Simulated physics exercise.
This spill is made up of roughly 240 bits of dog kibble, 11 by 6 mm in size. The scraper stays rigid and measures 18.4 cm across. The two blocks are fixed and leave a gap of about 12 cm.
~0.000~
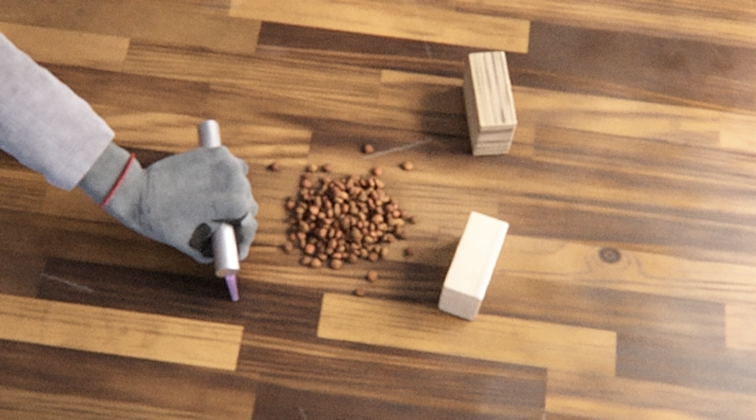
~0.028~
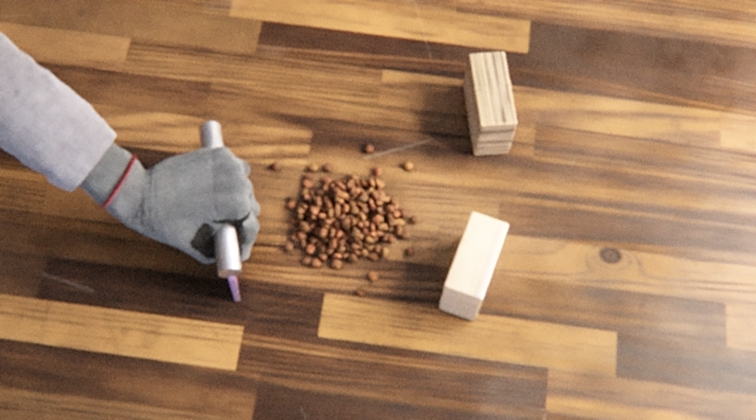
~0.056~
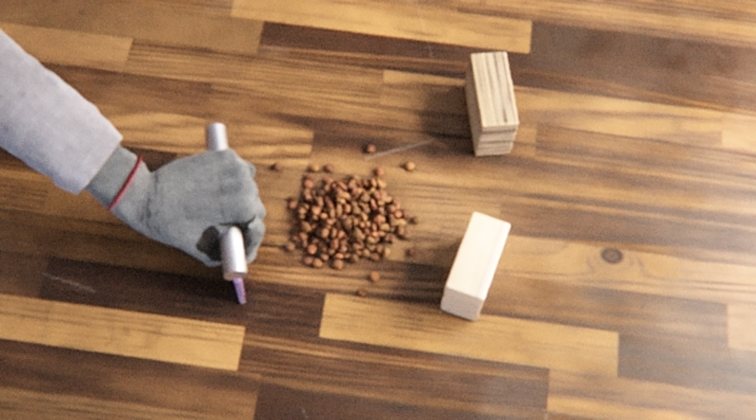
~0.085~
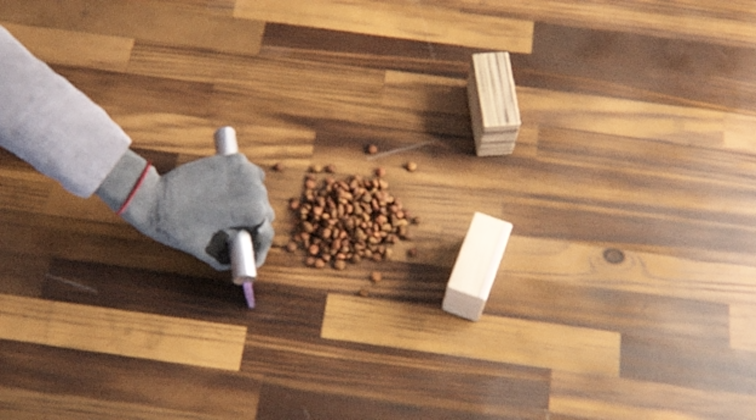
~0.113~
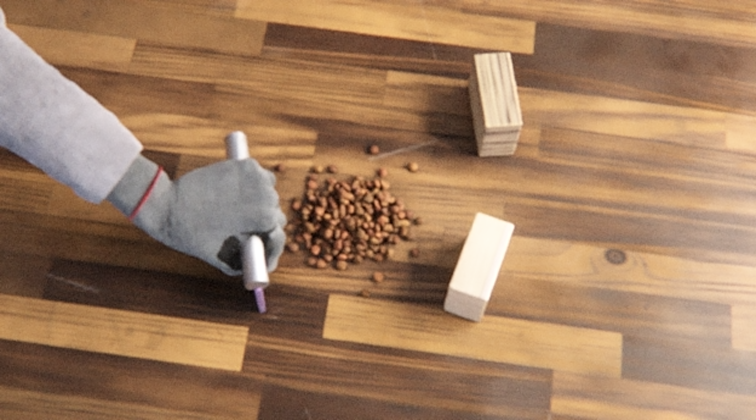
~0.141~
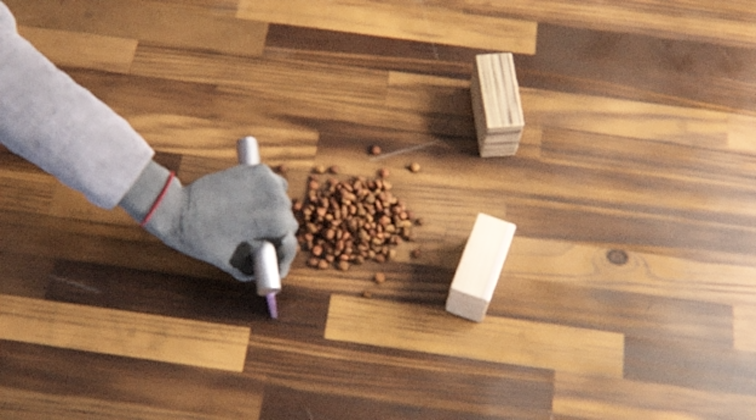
A gloved hand slides a metal scraper right, up to a pile of brown kibble pieces.
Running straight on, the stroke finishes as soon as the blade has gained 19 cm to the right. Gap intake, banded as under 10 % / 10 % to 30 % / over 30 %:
The gap takes a minor share.
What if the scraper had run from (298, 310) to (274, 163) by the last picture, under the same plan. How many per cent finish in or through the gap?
In or through the gap - 0 %.
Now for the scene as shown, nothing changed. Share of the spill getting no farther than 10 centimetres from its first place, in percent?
Estimate: About 95 percent.
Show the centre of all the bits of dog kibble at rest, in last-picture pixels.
The centre ends up near (395, 220) in the last picture.
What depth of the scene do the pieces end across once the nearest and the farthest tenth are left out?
Roughly 10 cm from front to back.
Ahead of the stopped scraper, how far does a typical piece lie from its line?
Distance: Approx. 3 cm.
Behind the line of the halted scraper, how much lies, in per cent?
15 %.
Then, at 0.35 s, scraper 13 cm from its start, spill 10 cm wide; held up before the blocks 100 %.
After 0.57 s, scraper 20 cm from its start, spill 13 cm wide; held up before the blocks 100 %.
Then, at 0.75 s, scraper 20 cm from its start, spill 13 cm wide; held up before the blocks 100 %.
At rest (0.9 s), in or through the gap 0 %, round the near block 0 %, round the far block 0 %, held up before the blocks 100 %.
